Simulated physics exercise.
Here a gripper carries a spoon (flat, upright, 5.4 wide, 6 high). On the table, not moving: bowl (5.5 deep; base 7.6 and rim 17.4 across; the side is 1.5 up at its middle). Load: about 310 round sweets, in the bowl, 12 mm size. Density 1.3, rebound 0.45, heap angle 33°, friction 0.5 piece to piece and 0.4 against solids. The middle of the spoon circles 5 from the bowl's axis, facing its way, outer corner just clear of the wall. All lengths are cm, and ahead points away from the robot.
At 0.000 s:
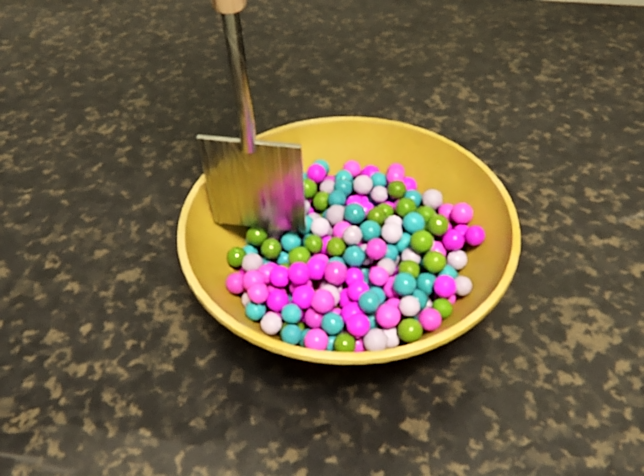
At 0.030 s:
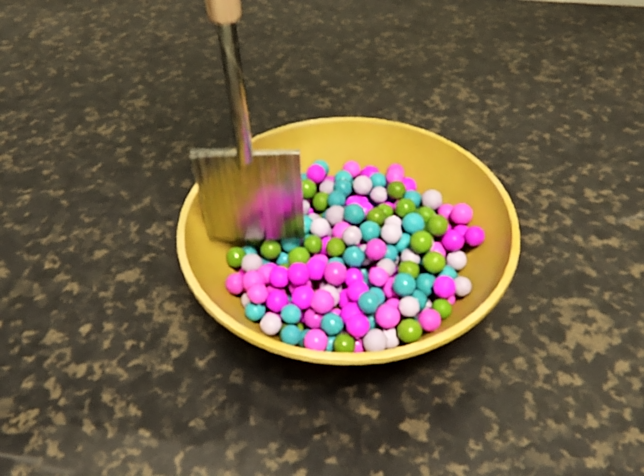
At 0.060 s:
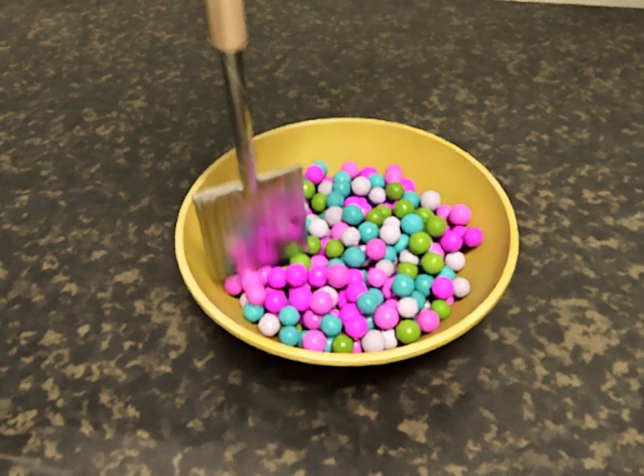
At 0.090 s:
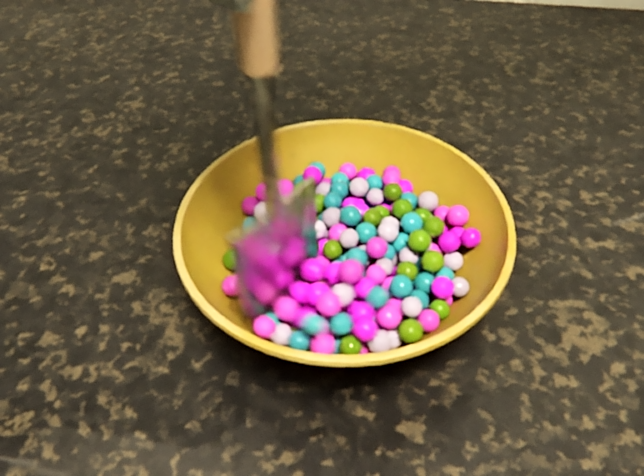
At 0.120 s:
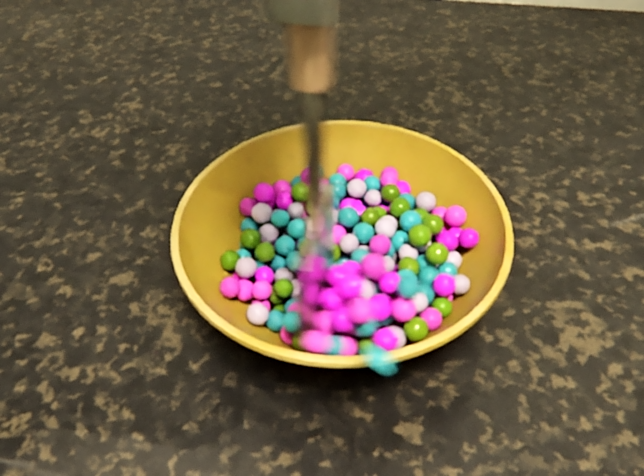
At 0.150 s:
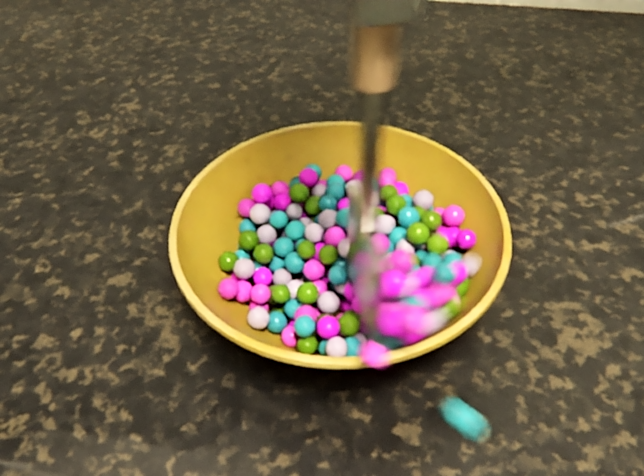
A yellow bowl of pink, blue, green and white balls sat on a speckled counter while a flat metal spoon swept from the left toward the right, pushing balls along and knocking a blue one out.
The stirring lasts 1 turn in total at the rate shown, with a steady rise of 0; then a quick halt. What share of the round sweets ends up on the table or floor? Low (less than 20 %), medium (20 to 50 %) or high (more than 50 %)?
On the table or floor the share is medium, 20 to 50 %.
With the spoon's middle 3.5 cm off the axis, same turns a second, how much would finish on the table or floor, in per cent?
It would be near 40 per cent.
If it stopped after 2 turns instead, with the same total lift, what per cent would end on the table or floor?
It would be near 35 per cent.
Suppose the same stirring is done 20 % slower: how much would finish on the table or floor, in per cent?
It would be near 20 per cent.
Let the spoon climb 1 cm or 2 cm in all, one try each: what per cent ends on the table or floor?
About 5 and 5 per cent.
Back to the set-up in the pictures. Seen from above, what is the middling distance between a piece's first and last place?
About 2 cm.
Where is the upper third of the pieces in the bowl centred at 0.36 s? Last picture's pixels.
Near (276, 214).
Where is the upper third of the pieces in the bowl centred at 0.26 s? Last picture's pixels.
Near (385, 200).
After 0.26 s, 204° round, highest piece 9 above the table; 290 in the bowl, 1 on the table or floor, 20 in flight or on the tool.
After 0.36 s, 297° round, highest piece 8 above the table; 260 in the bowl, 26 on the table or floor, 25 in flight or on the tool.
After 0.62 s, 0° round, highest piece 5 above the table; 231 in the bowl, 80 on the table or floor.
After 1.32 s, 0° round, highest piece 5 above the table; 231 in the bowl, 80 on the table or floor.
In the end, 231 in the bowl, 80 on the table or floor. That is 26 % on the table or floor.
